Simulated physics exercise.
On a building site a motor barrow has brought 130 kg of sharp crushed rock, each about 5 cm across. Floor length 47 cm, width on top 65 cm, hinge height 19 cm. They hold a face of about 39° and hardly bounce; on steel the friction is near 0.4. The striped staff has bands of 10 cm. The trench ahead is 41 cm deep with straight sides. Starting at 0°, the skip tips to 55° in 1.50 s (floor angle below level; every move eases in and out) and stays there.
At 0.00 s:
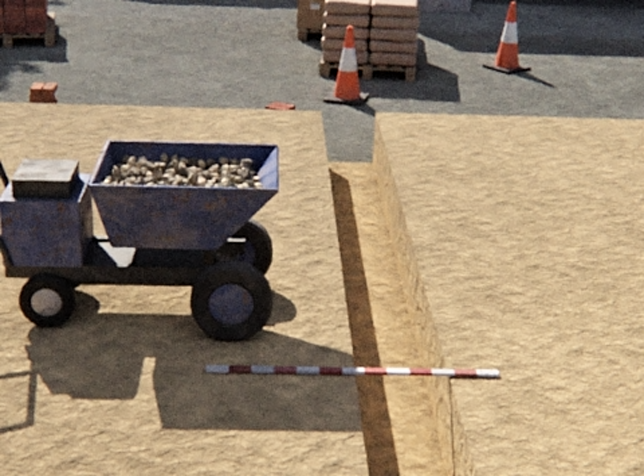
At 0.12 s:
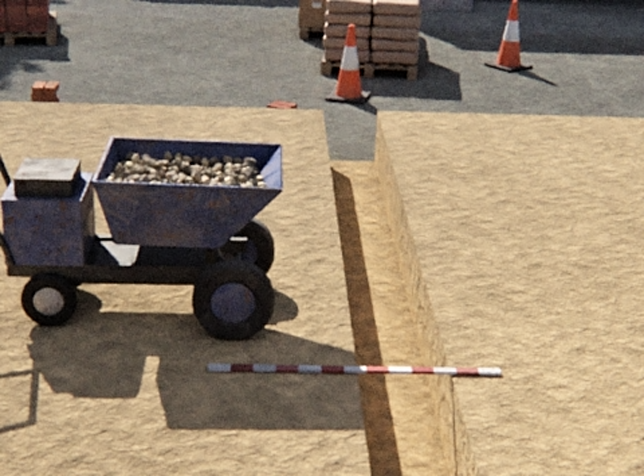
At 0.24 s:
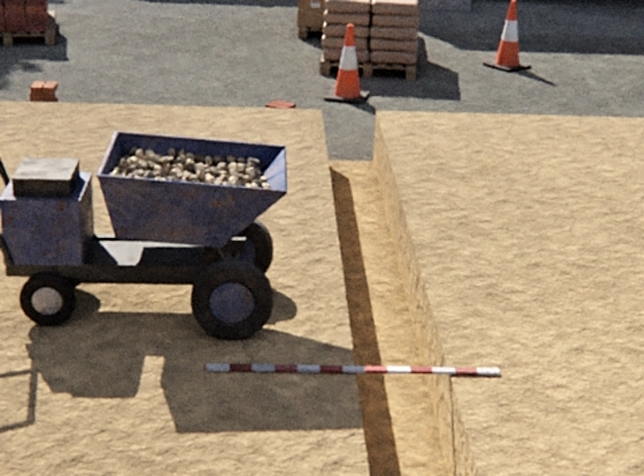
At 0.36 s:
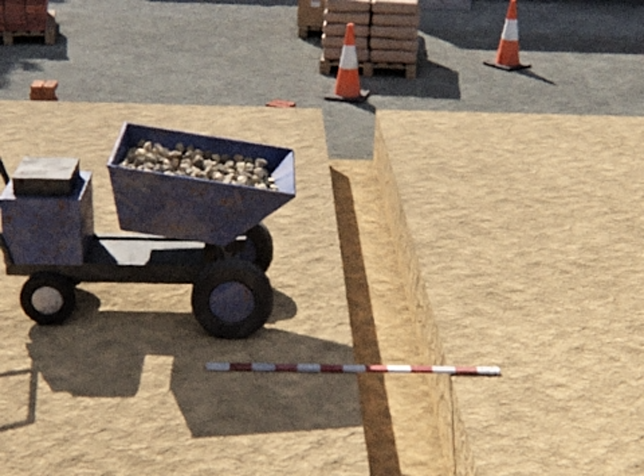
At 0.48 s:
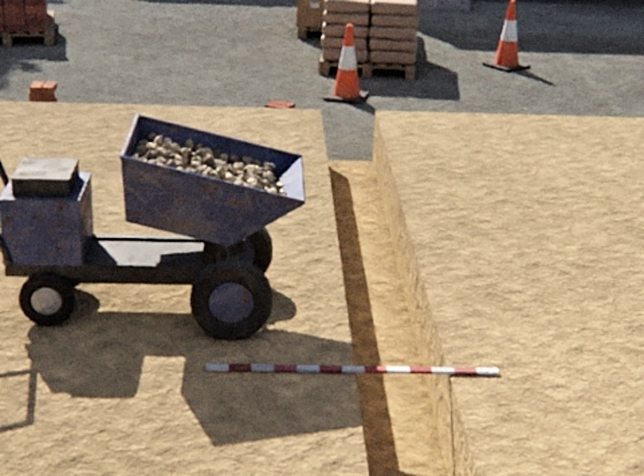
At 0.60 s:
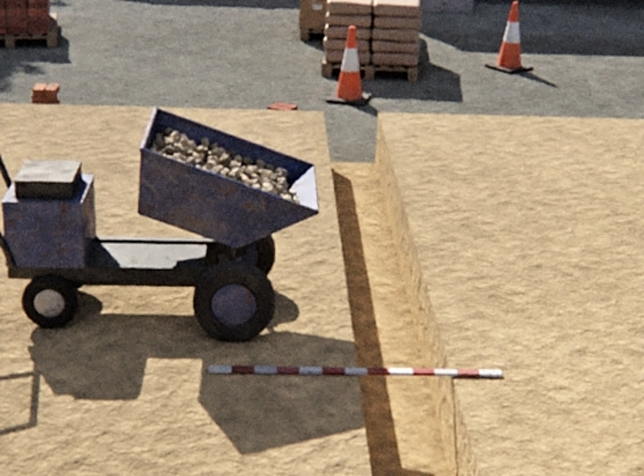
Building site with a small motor barrow standing beside a straight trench, its stone-filled blue skip gradually tilting down to the right.
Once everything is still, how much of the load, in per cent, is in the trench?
Close to 13 in a hundred.
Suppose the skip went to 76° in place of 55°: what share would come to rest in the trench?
Then about 100 per cent.
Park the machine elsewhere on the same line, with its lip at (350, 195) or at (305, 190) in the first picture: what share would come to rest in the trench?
First some 5, then 10 per cent.
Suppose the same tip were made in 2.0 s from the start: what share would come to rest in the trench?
In that case some 15 per cent.
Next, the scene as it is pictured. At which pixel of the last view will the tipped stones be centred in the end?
Around (395, 391).
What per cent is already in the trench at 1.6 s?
Some 0 per cent.
After 1.1 s the floor is at 46°; 100 % in the skip; the foremost stones are at (333, 232).
After 1.6 s the floor is at 55°; 100 % in the skip; the foremost stones are at (371, 271).
After 2.0 s the floor is at 55°; 93 % in the skip, 7 % in the trench; the foremost stones are at (413, 367).
After 3.9 s the floor is at 55°; 87 % in the skip, 13 % in the trench; the foremost stones are at (426, 385).
